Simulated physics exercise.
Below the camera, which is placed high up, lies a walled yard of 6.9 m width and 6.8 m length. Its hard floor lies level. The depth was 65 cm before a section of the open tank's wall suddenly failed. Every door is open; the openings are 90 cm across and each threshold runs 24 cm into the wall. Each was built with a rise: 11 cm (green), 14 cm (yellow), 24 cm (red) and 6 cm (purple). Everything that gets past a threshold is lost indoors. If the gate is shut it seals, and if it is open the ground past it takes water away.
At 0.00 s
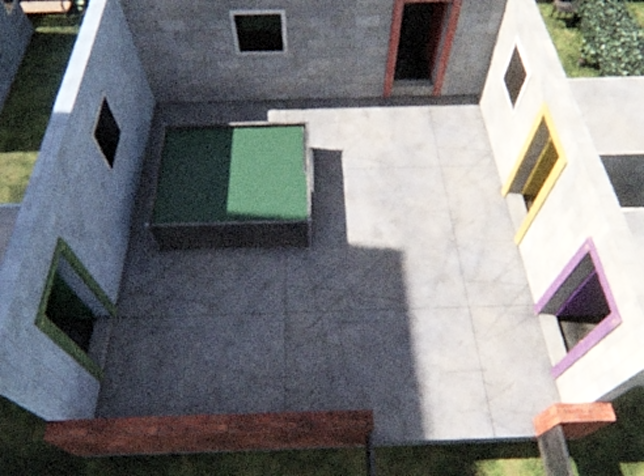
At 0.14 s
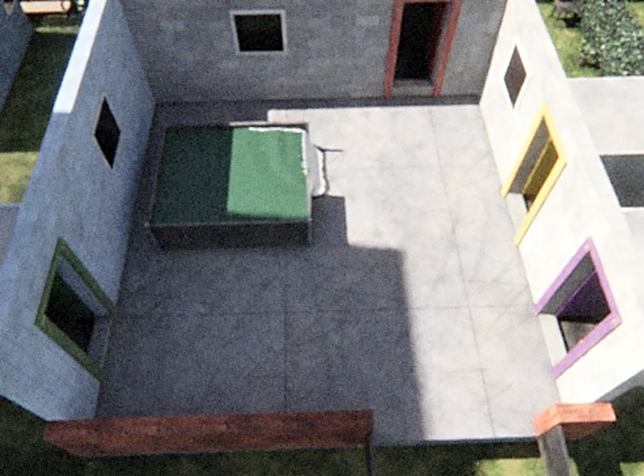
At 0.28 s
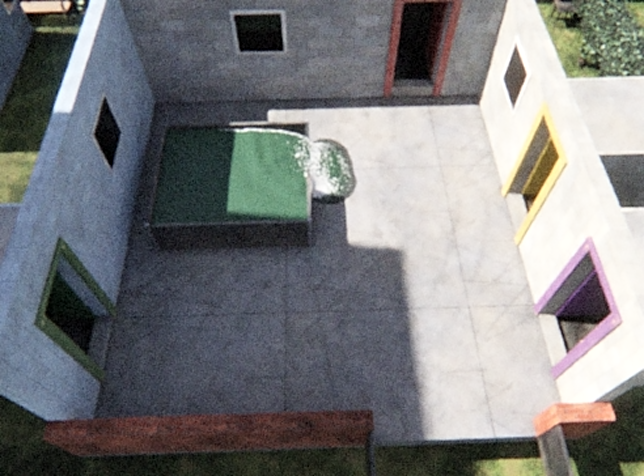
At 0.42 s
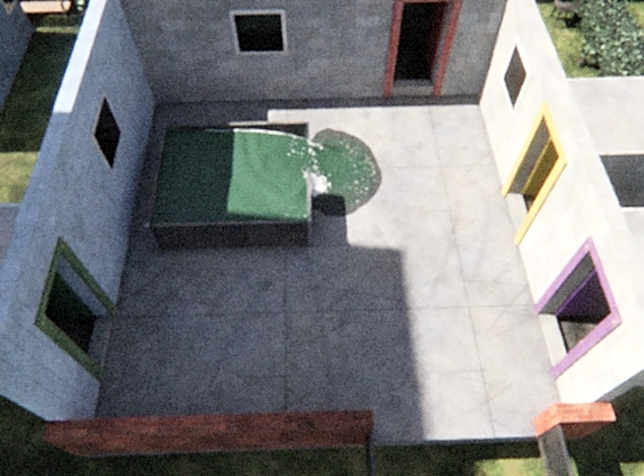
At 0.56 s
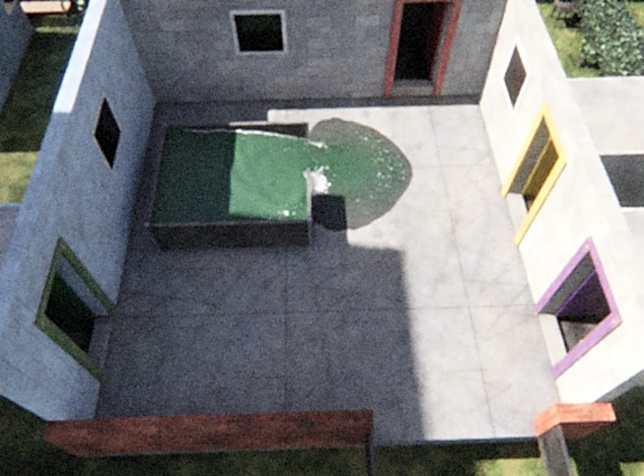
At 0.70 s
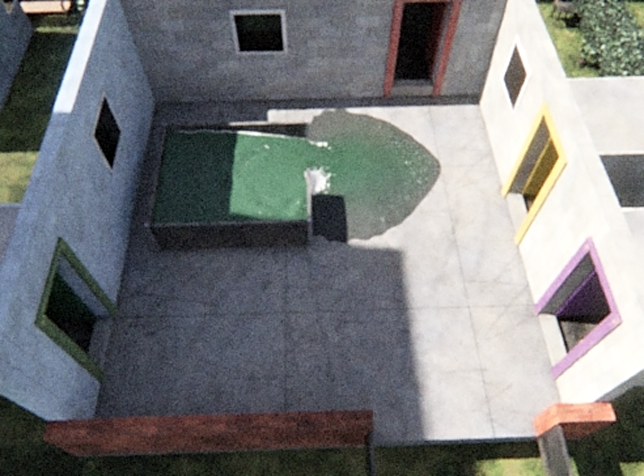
In a walled yard, green water bursts from the tank's right side and spreads across the floor.
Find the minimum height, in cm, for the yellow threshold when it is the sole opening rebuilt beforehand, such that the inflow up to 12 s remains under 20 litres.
The minimum height is about 17 cm.
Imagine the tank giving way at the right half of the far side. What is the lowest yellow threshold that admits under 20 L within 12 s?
That way, roughly 6.0 cm.
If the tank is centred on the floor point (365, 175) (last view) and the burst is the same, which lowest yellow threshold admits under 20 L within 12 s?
At least some 8.0 centimetres tall.
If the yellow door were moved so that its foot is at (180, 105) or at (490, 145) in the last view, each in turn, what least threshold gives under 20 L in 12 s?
Minimums: Roughly 5.0 cm and 24 cm.
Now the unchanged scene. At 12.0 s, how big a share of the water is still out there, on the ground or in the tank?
I'd put it at about 70 per cent.
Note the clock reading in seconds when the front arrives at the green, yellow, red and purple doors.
Door green: 10.0 seconds; door yellow: 1.4 seconds; door red: 1.2 seconds; door purple: 2.6 seconds.
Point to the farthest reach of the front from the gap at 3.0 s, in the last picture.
Lab note: Front tip approx. (560, 405).
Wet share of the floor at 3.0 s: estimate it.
Wet share: Around 35 %.
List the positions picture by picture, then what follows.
The open tank at (233, 173) is whole and still, 65 cm deep; the yellow door at (529, 183) is dry, in the first frame.
The front is at (323, 192), 0.3 m from the gap at (307, 162); 0.3 m2 of floor is wet, 65 cm left at the back, in the second frame.
The front is at (351, 183), 0.8 m from the gap at (307, 164); 1.0 m2 of floor is wet, 65 cm left at the back, in the third frame.
Water pours out at (307, 164) and has run 1.3 m, to (377, 183); about 8 cm deep outside, 65 cm at the back, in the fourth frame.
Water pours out at (307, 164) and has run 1.9 m, to (407, 177); about 6 cm deep outside, 65 cm at the back, in the fifth frame.
The gap is at (307, 164), the front 2.5 m out at (436, 164); the back of the open tank holds 65 cm; 1.6 m in a straight line remain to the yellow door at (529, 183), in the sixth frame.
After 1.4 s water covers 30 % of the floor, deepest (37 cm) near (319, 167); 5 cm at the yellow door, 0 litres in over its 14 cm threshold.
After 3.0 s water covers 35 % of the floor, deepest (36 cm) near (426, 100); 21 cm at the yellow door, 23 litres in over its 14 cm threshold.
After 12.0 s water covers 95 % of the floor, deepest (10 cm) near (154, 113); 8 cm at the yellow door, 53 litres in over its 14 cm threshold.
At the yellow door as built, the water arrived by 1.4 s and peaked near 23 cm at 2.8 s.
Run again over the same 12 s with other heights there, 46 litres in over 14.5 cm, 7 litres over 19.5 cm. The limit of 20 litres is kept from about 17 cm up.
